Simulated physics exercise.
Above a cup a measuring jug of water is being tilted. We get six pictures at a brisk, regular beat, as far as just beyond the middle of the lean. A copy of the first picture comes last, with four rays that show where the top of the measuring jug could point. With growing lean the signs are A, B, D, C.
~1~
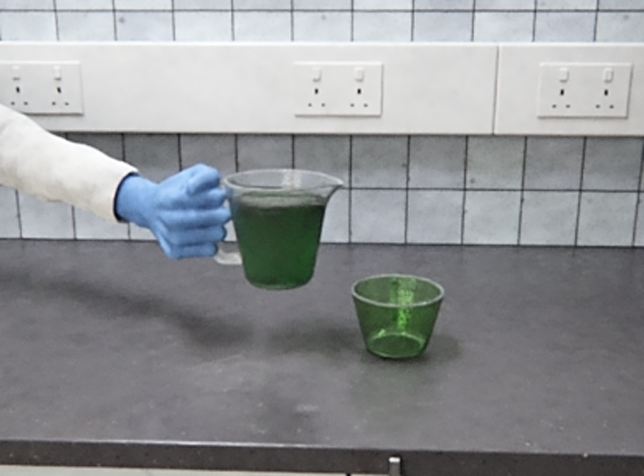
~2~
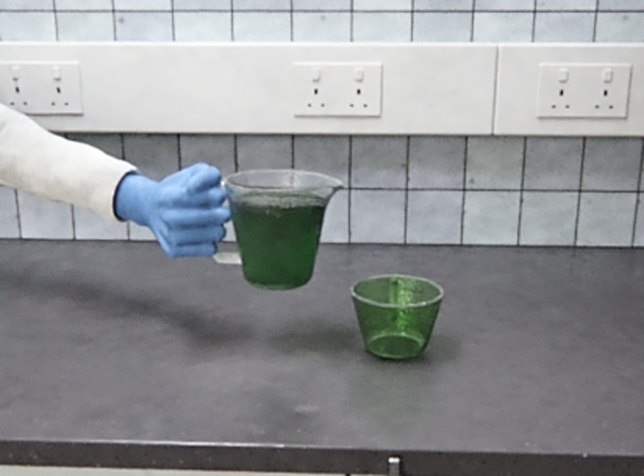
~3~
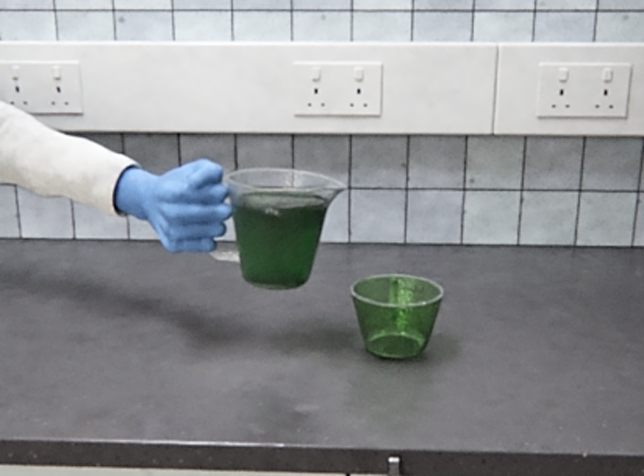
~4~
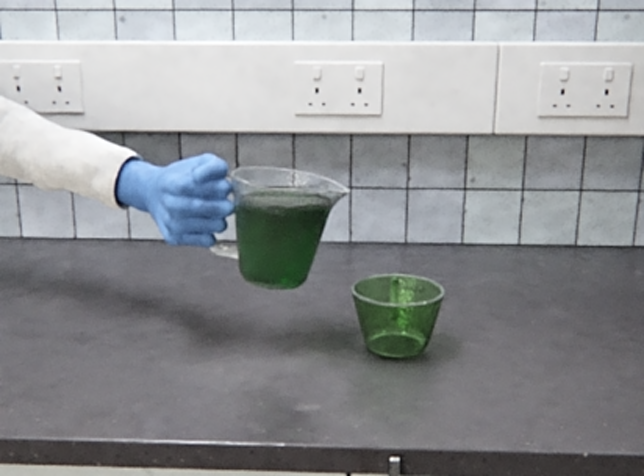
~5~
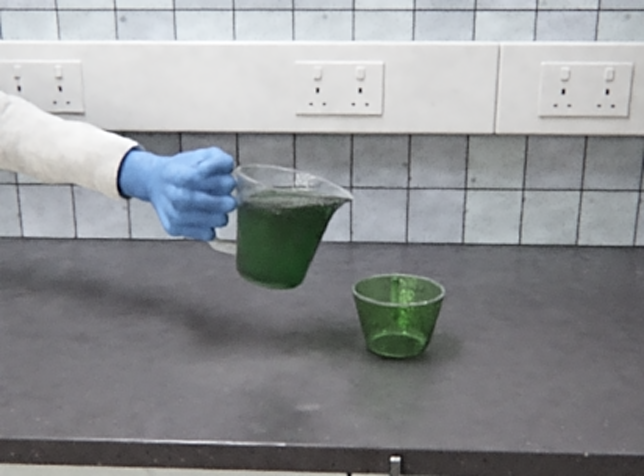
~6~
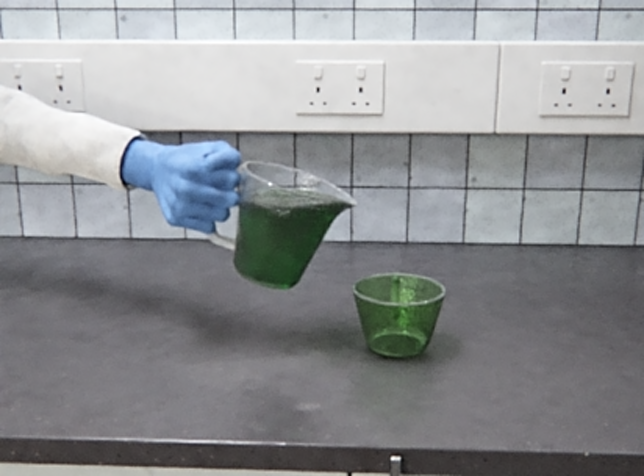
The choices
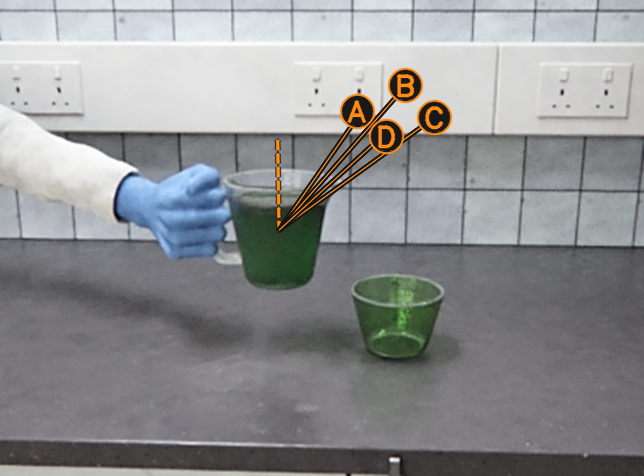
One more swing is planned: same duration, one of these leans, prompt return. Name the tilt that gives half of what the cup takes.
D.
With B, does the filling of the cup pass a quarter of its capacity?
Yes.
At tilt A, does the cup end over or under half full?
Under.
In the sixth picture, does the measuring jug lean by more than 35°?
No.
On the marked copy, A at (350, 127); B at (394, 98); C at (420, 127); D at (371, 145).
For tilt A, the cup ends with about 23 % of what it can hold.
For tilt B, the cup ends with about 36 % of what it can hold.
For tilt C, the cup ends with about 67 % of what it can hold.
For tilt D, the cup ends with about 51 % of what it can hold.
